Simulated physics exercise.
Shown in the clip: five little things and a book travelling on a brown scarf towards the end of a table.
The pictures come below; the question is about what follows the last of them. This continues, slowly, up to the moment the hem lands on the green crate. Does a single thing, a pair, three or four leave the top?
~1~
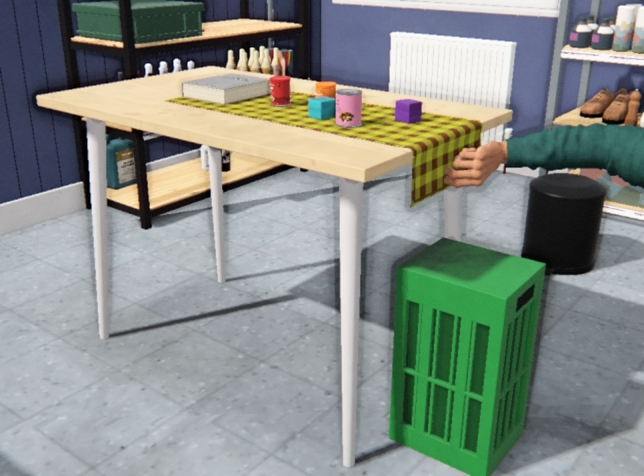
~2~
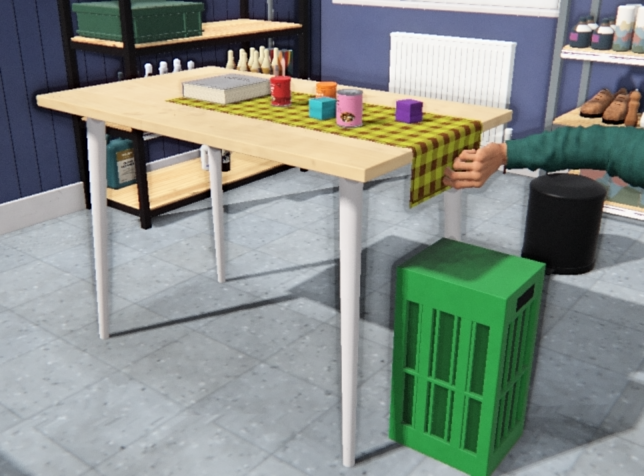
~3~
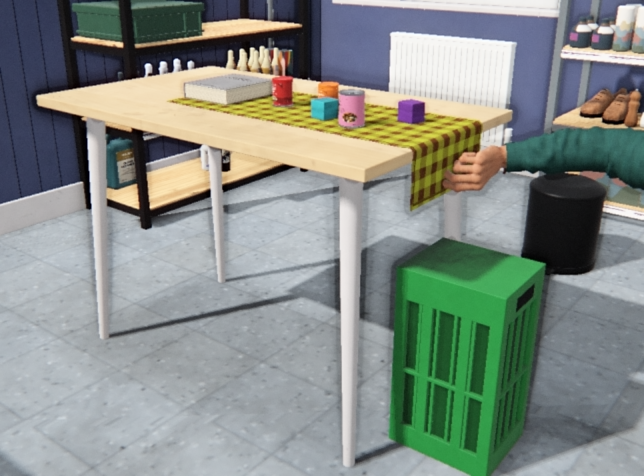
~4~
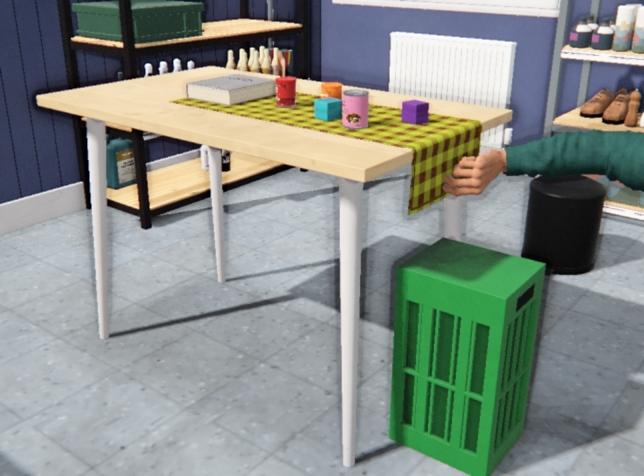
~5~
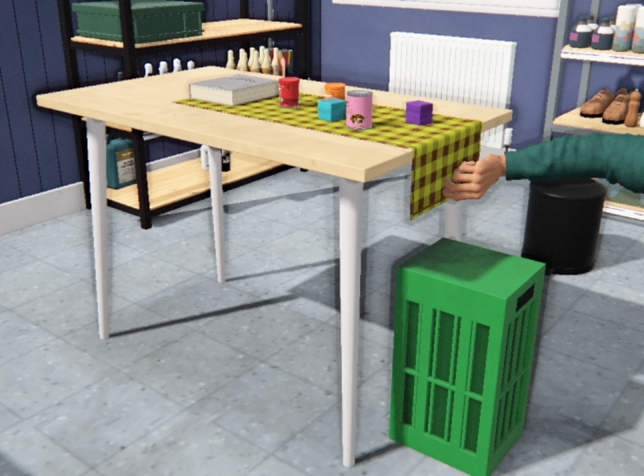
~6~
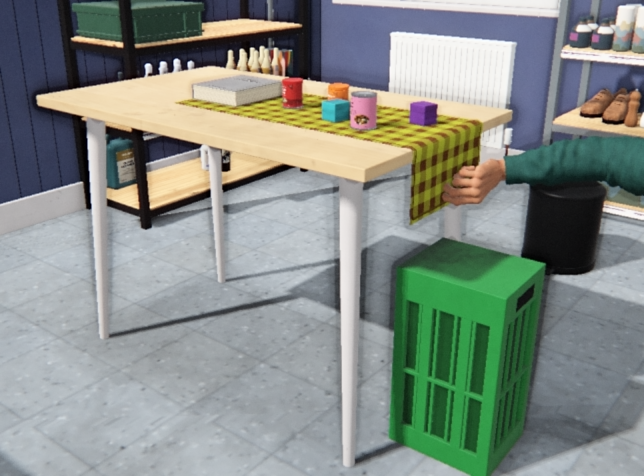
By the end, one will have gone over.
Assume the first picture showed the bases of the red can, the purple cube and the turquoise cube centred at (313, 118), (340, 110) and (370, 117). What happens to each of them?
The red can will stay where it is, the purple cube will stay where it is, and the turquoise cube will stay where it is.
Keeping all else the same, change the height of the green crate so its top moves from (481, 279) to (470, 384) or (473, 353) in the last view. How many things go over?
4 and 3.
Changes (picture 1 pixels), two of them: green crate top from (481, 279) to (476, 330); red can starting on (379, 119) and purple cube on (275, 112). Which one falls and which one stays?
The red can drops off; the purple cube survives.
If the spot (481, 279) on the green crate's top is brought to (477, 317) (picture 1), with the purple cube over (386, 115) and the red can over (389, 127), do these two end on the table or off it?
Result: Purple cube gone, red can gone.
A little later, hem near (444, 239); all still up.
Next, hem on the crate; purple cube gone.
When it is over, hem on the crate; purple cube gone. Over the edge go one.
